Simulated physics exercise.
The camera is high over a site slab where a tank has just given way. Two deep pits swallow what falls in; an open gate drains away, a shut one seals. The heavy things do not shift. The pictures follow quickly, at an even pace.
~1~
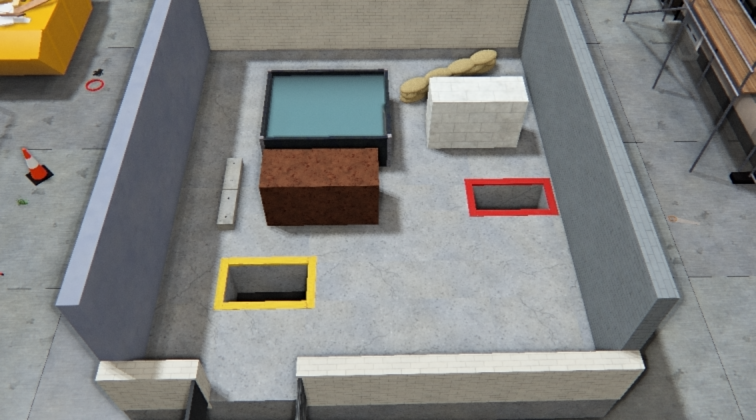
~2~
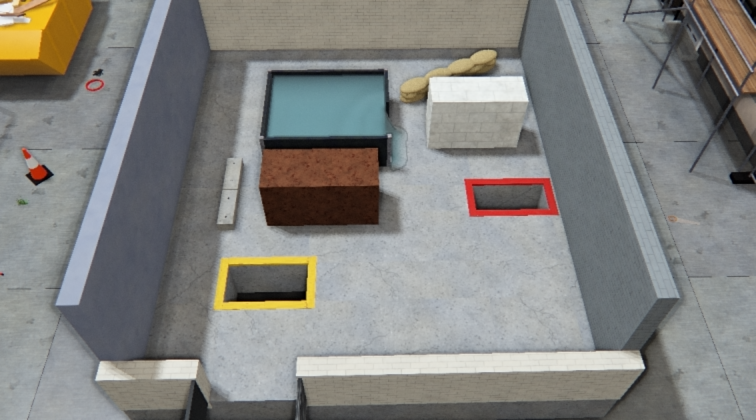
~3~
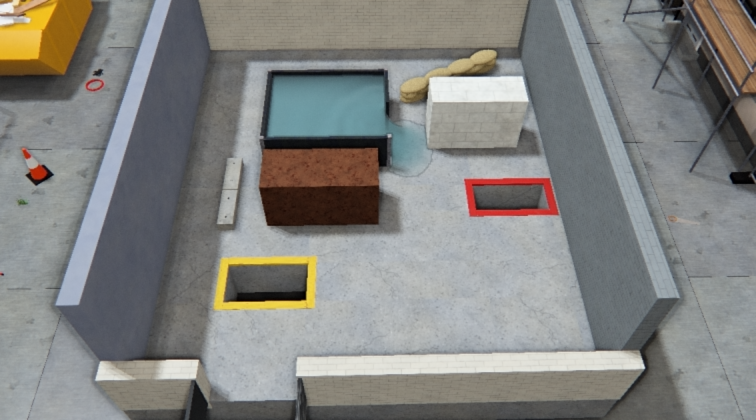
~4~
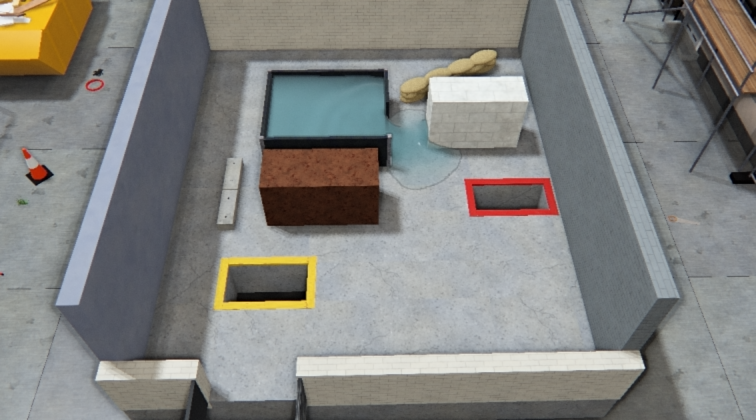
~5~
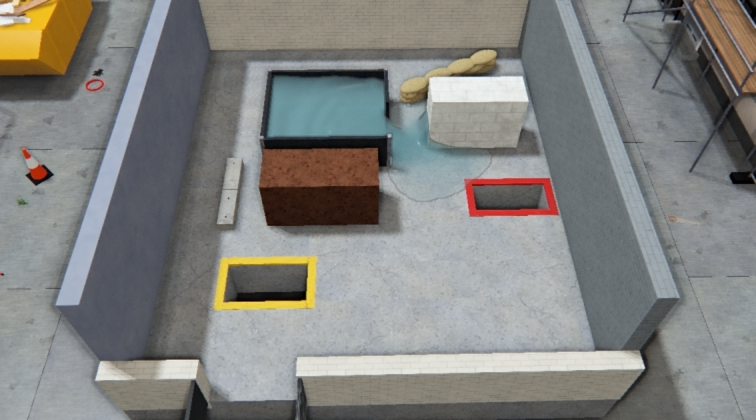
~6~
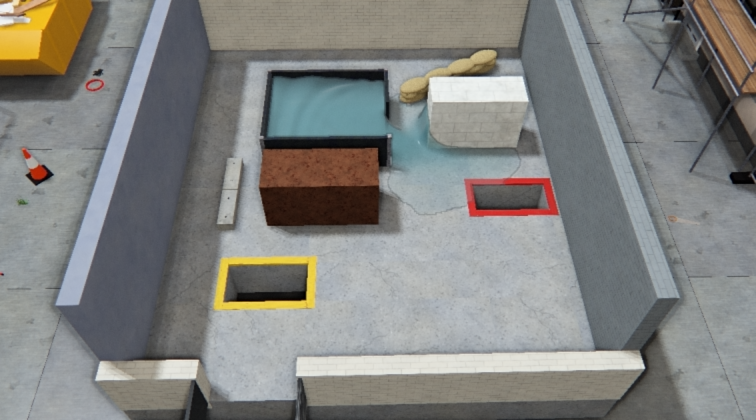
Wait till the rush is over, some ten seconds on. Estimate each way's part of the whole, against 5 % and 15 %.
The gate takes less than 5 %; the red pit takes more than 15 %; the yellow pit takes less than 5 %.
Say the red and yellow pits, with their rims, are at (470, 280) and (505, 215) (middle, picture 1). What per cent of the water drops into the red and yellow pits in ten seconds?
Per cent: Red 10, yellow 35.
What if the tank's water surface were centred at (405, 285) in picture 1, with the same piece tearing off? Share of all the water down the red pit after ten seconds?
In per cent: Red 45.
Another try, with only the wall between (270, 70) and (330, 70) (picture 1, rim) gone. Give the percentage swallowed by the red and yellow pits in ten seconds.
Roughly, in per cent: Red 4, yellow 10.
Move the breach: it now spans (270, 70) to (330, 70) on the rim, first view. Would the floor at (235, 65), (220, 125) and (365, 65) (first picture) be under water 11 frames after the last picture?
In that order: Under water, under water, under water.
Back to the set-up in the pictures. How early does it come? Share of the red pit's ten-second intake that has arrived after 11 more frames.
Close to 30 %.
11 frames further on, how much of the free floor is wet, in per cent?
Some 30 per cent.
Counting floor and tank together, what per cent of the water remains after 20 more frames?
I make it 82 per cent.
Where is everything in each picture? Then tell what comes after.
The first picture shows the tank at (327, 106) is whole and still.
In the second picture, the front is at (397, 129), out from the gap at (386, 137).
In the third picture, water pours out at (386, 139) and has run to (424, 131).
In the fourth picture, water pours out at (386, 140) and has run to (455, 160).
In the fifth picture, water pours out at (386, 139) and has run to (486, 157).
In the sixth picture, the front is at (514, 160), out from the gap at (386, 139).
A moment on, water covers 15 % of the floor; the gate 0 %, the red pit 4 %, the yellow pit 0 %.
Next, water covers 30 % of the floor; the gate 0 %, the red pit 10 %, the yellow pit 0 %.
Then, water covers 40 % of the floor; the gate 0 %, the red pit 18 %, the yellow pit 0 %.
Later, water covers 50 % of the floor; the gate 0 %, the red pit 26 %, the yellow pit 0 %.
In the end, water covers 70 % of the floor; the gate 0 %, the red pit 35 %, the yellow pit 1 %.
